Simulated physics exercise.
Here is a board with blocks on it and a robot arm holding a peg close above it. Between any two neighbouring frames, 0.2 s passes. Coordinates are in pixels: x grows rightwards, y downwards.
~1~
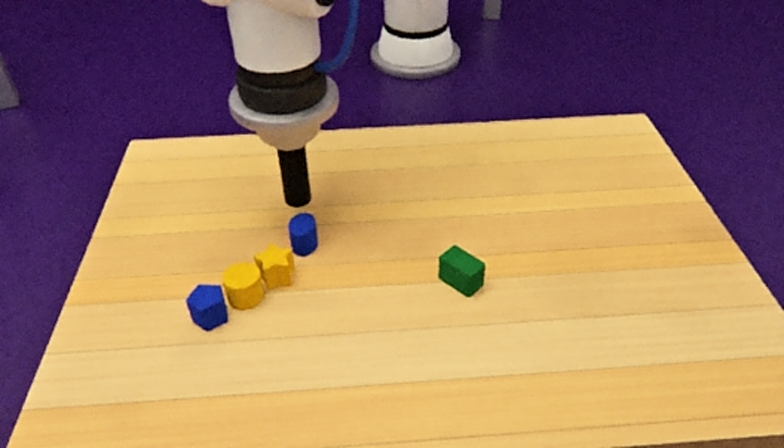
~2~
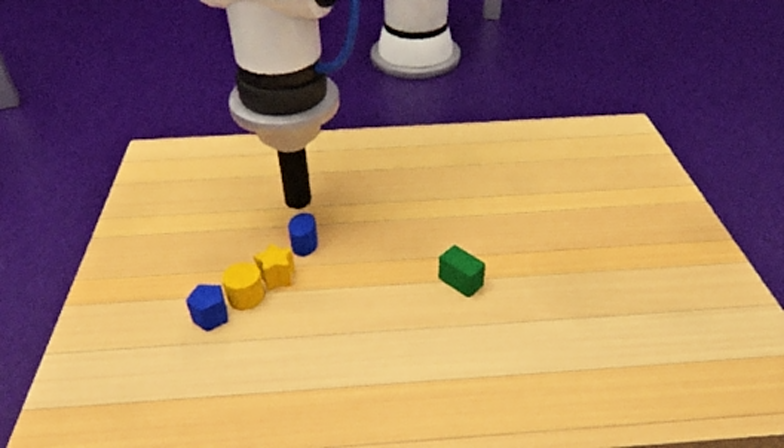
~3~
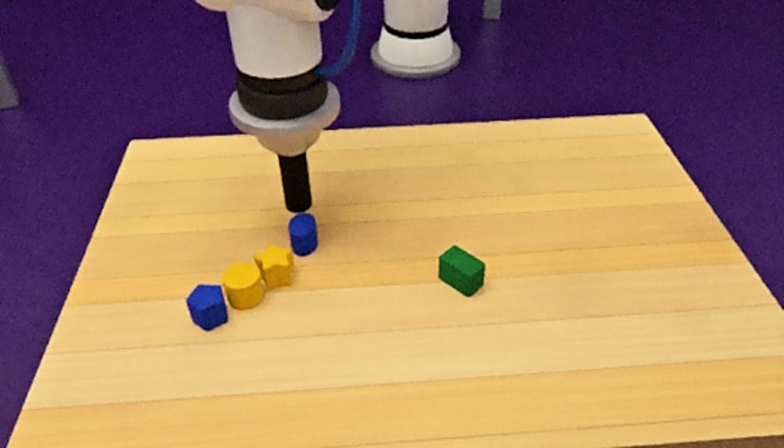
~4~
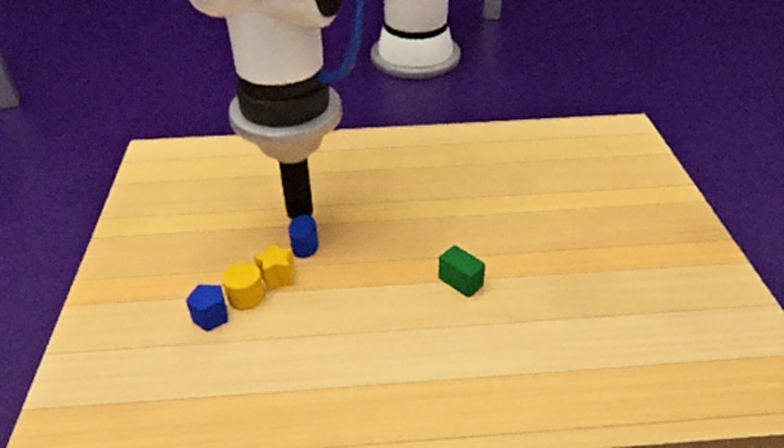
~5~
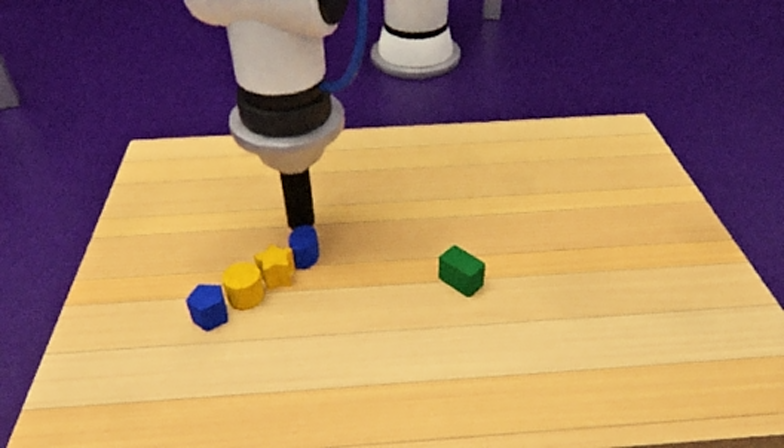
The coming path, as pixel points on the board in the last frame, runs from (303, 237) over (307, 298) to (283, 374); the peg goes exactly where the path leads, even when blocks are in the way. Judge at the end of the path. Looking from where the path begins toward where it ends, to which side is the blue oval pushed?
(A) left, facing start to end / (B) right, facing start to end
It's A.
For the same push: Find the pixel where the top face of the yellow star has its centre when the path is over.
It is going to be at (273, 284).
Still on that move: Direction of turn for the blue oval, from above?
Looking down, it rotates anti-clockwise.
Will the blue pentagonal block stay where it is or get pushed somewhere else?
At the moment the path ends, the blue pentagonal block still stands where it did.
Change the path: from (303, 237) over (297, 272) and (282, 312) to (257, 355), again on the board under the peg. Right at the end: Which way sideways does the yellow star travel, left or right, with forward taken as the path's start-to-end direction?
Goes right.
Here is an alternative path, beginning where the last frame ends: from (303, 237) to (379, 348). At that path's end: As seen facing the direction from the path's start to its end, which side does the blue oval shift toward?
Shifts right.
The first path, step by step. One third of the way, peg (306, 261); yellow circular block (237, 276); yellow star (274, 269), turned 80° clockwise; blue oval (314, 277).
Two thirds of the way, peg (300, 307); yellow circular block (237, 275); yellow star (273, 284); blue oval (323, 320), turned 55° anticlockwise.
At the end, peg (280, 359); blue pentagonal block in place; yellow circular block (237, 275); yellow star (273, 284), turned 160° clockwise; blue oval (325, 333), turned 105° anticlockwise.
